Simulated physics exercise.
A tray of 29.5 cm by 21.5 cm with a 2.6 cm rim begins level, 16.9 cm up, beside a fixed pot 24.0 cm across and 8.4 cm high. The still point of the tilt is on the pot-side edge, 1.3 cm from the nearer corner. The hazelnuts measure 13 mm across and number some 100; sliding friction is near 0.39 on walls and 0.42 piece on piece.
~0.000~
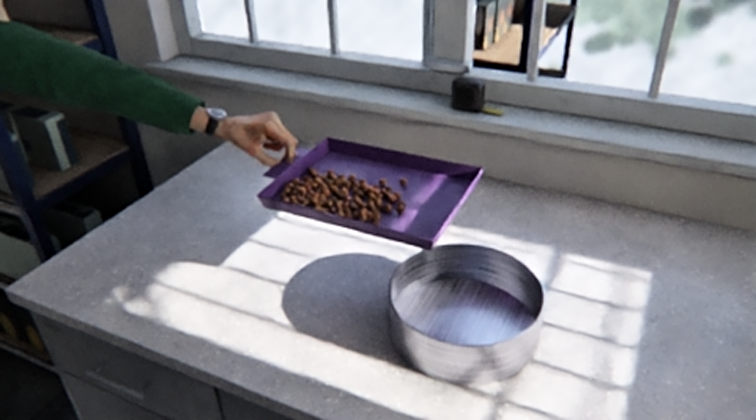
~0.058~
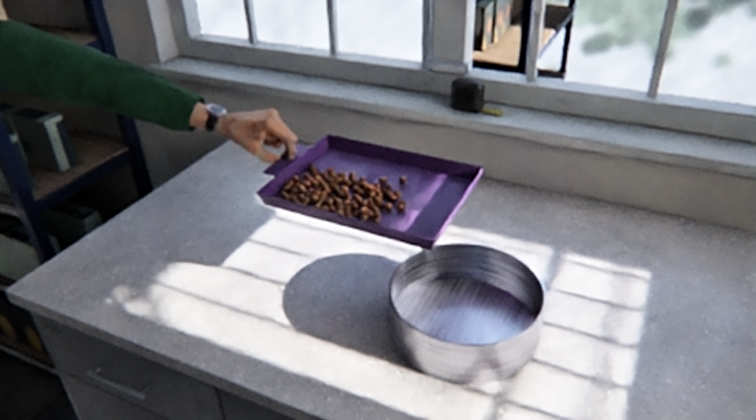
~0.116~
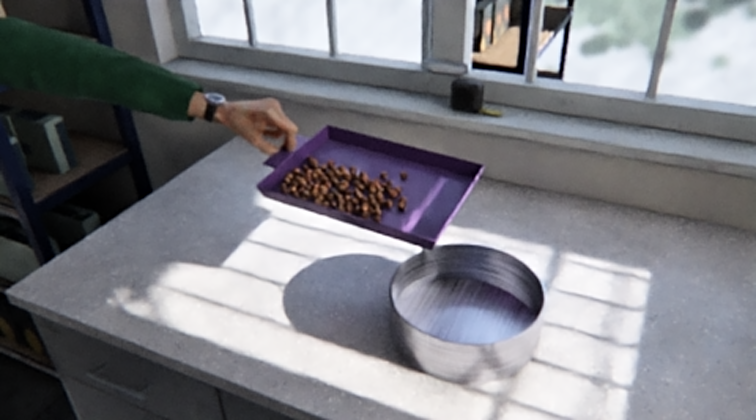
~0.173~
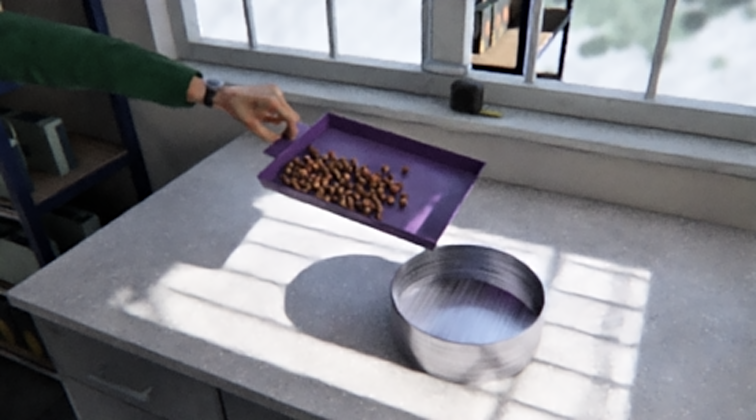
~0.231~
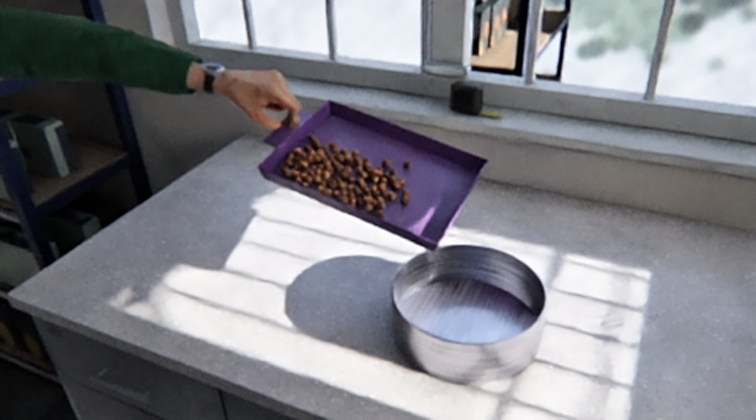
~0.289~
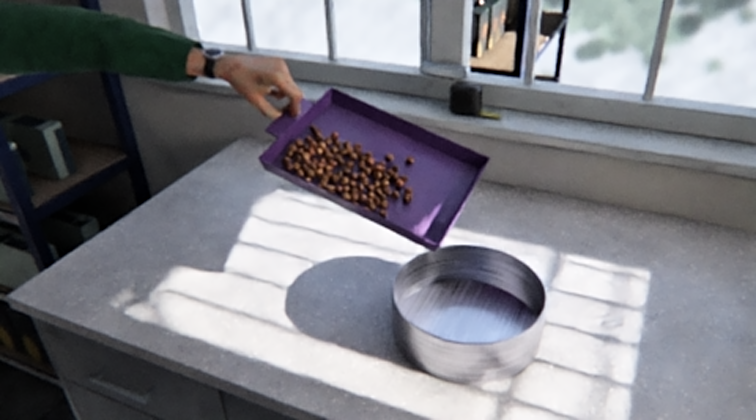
A hand tilts a purple tray of hazelnuts down toward a round metal pot.
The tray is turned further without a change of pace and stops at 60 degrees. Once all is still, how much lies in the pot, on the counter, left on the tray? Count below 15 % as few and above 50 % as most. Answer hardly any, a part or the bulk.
In the pot: A part; on the counter: Hardly any; left on the tray: The bulk.
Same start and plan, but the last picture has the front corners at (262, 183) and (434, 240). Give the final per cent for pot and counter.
Pot 0, counter 0.
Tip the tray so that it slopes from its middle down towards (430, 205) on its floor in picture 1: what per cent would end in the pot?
Some 20 per cent.
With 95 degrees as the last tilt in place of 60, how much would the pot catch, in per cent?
Then about 100 per cent.
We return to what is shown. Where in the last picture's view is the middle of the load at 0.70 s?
Near (428, 213).
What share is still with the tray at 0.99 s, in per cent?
Some 75 per cent of the load.
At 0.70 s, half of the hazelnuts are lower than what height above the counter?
About 22 cm.
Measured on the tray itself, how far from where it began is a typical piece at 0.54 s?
Roughly 9 cm.
After 0.54 s, tilt 40 degrees; the tray holds 100 %, the pot 0 %.
After 0.70 s, tilt 53 degrees; the tray holds 95 %, the pot 0 %.
Then, at 0.99 s, tilt 60 degrees; the tray holds 75 %, the pot 20 %.
In the end, at 2.2 s, pot 35 %, counter 0 %, tray 65 %.
